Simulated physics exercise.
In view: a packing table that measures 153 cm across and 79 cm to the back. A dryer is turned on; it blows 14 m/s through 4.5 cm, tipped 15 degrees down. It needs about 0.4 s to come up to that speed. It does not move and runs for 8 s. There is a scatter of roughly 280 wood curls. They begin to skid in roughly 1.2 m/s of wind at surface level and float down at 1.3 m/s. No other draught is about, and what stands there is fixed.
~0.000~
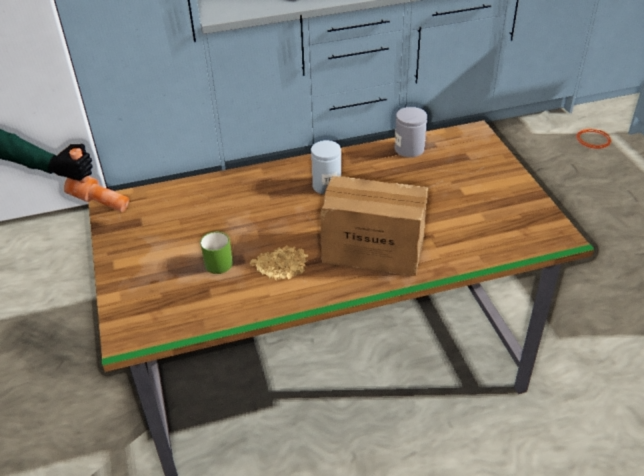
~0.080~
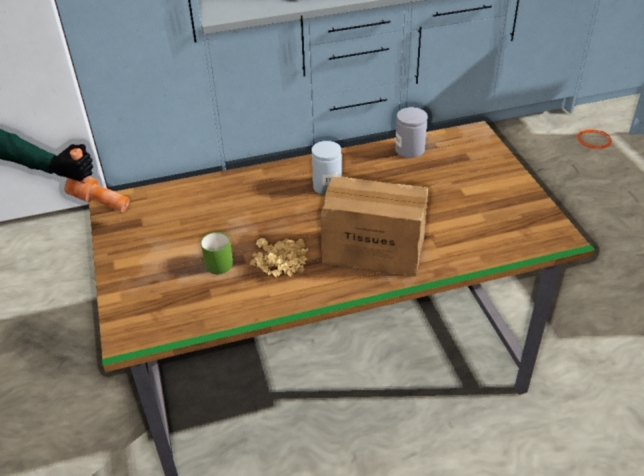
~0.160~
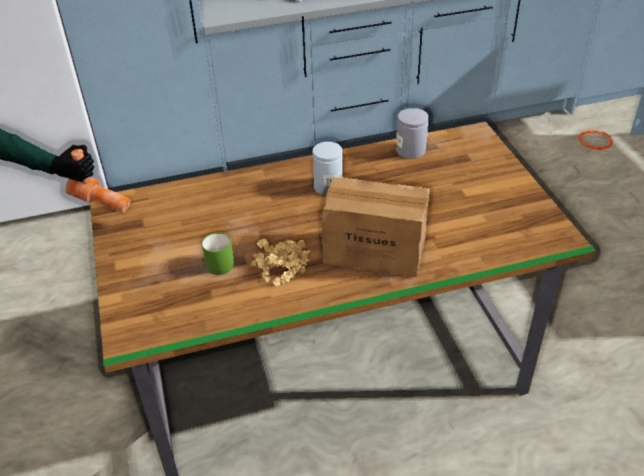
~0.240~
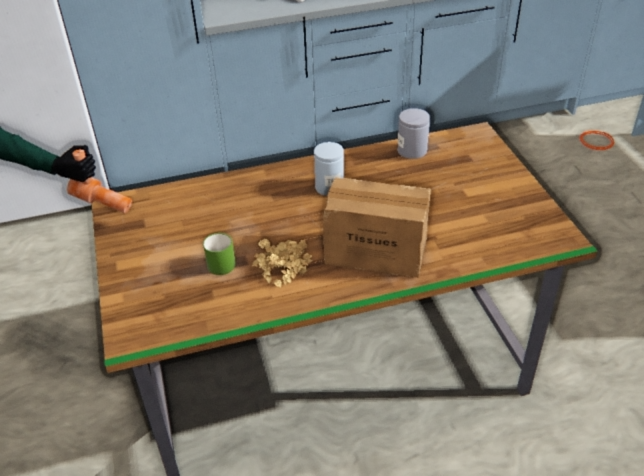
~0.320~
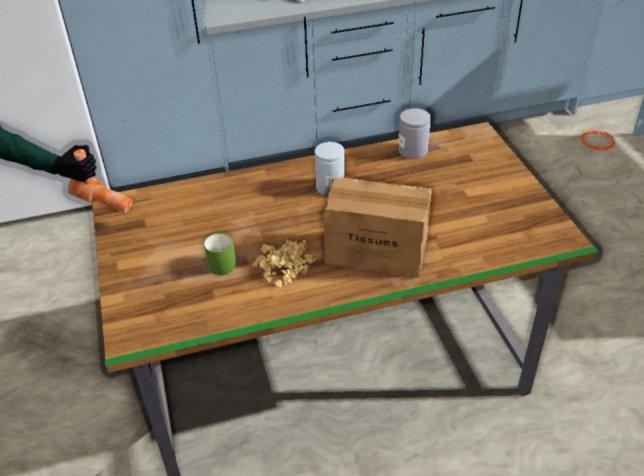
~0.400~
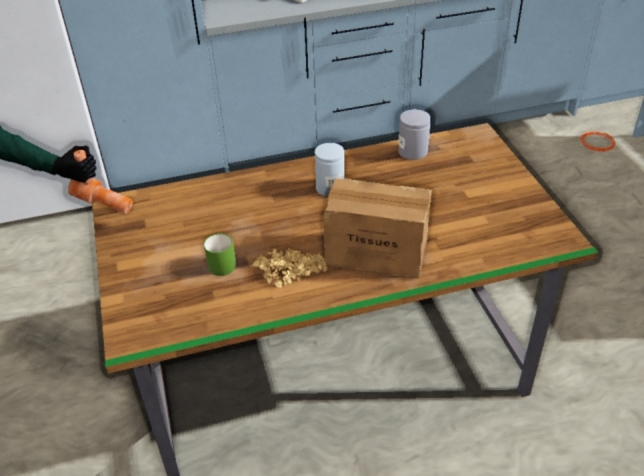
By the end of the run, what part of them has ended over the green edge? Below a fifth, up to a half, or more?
The share over the green edge is over half.
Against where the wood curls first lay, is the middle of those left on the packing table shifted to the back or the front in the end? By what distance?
Towards the front, some 5 cm.
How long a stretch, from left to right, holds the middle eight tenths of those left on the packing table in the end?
Roughly 20 cm.
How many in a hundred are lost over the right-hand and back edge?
About 1 % right-hand, 0 % back.
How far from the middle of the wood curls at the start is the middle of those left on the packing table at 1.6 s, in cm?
Roughly 5 cm.
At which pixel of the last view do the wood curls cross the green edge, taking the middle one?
Near (335, 314).
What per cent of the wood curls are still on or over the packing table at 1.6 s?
About 40 %.
After 1.6 s, 29 % are on the move or not yet settled, 64 % are over the green edge; the middle of those still in play is near (289, 280).
After 2.6 s, 22 % are on the move or not yet settled, 69 % are over the green edge; the middle of those still in play is near (289, 280).
After 4.4 s, 15 % are on the move or not yet settled, 71 % are over the green edge; the middle of those still in play is near (289, 281).
After 8.0 s, at the end, 75 % are over the green edge; the middle of those still in play is near (289, 281).
